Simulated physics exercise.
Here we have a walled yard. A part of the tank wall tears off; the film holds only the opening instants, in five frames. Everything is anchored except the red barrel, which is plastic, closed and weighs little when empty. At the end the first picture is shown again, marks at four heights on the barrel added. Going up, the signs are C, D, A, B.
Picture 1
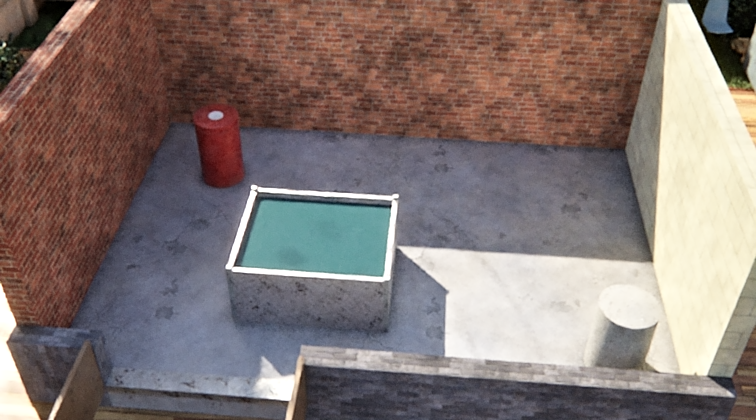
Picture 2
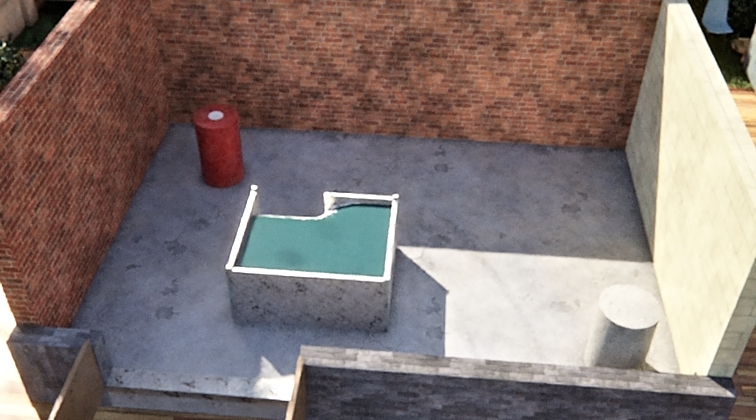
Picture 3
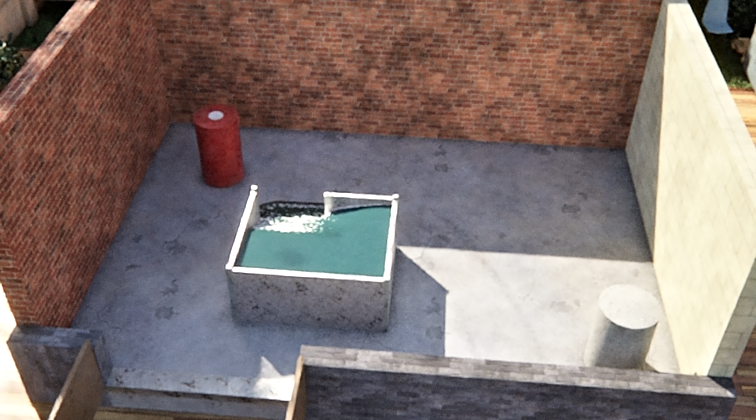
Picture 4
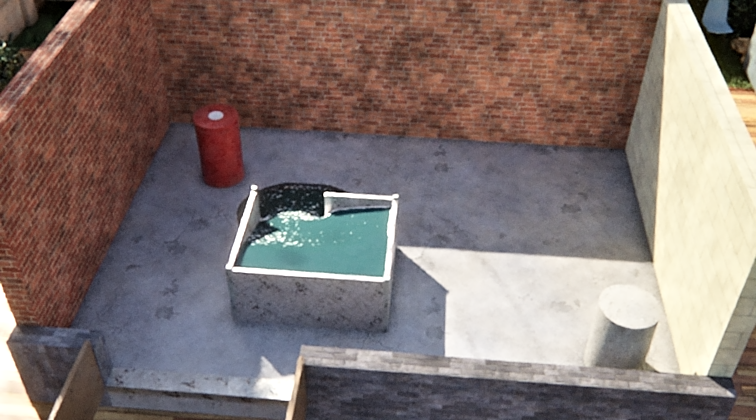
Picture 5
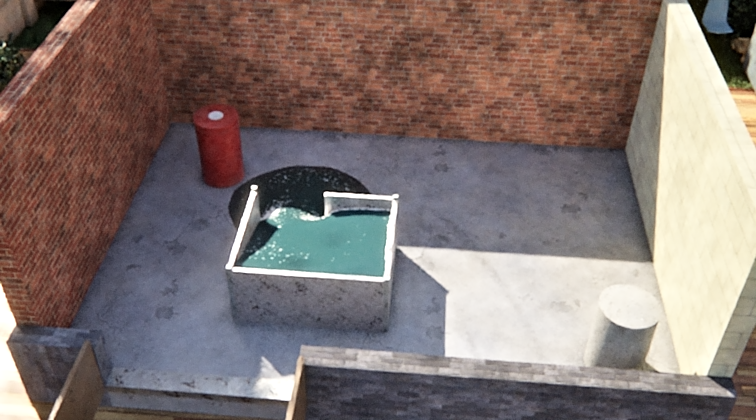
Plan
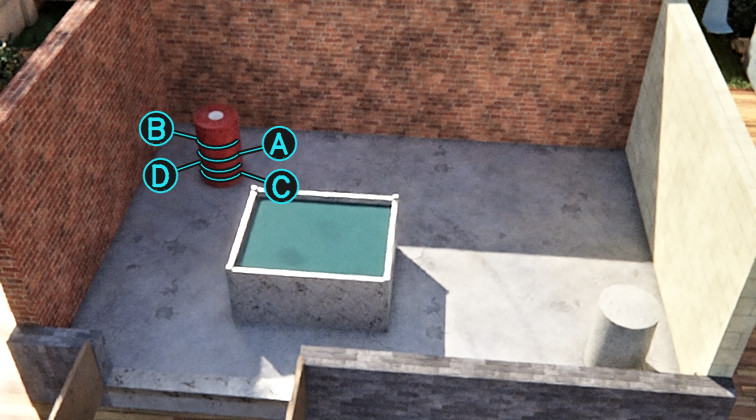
Green water pours through a gap in the tank's back wall and spreads across the yard.
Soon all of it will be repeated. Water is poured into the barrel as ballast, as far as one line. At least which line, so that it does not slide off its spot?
That is level D.
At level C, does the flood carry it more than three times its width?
No.
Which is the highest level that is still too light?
C it is.
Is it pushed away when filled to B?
No, not at all.
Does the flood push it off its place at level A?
No.
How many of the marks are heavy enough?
Three.
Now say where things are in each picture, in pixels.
Lid of the red barrel at (216, 116); tank full, its middle at (317, 237); open gate at (202, 341), in the first picture.
Water covers 1 % of the ground, mostly out of sight from here, in the second picture.
Water covers 3 % of the ground, mostly out of sight from here, in the third picture.
In the fourth picture, 5 % of the ground wet, in view closest to the barrel at (252, 202).
Lid of the red barrel at (216, 116); 8 % of the ground wet, in view closest to the barrel at (240, 192), in the fifth picture.
On the marked copy, A at (215, 160); B at (213, 147); C at (218, 180); D at (216, 171); from the bottom up C, D, A, B.
Choosing A, it does not move.
Choosing B, it does not move.
Choosing C, it is pushed about its own width away.
Choosing D, it shifts by a finger or two and stays.
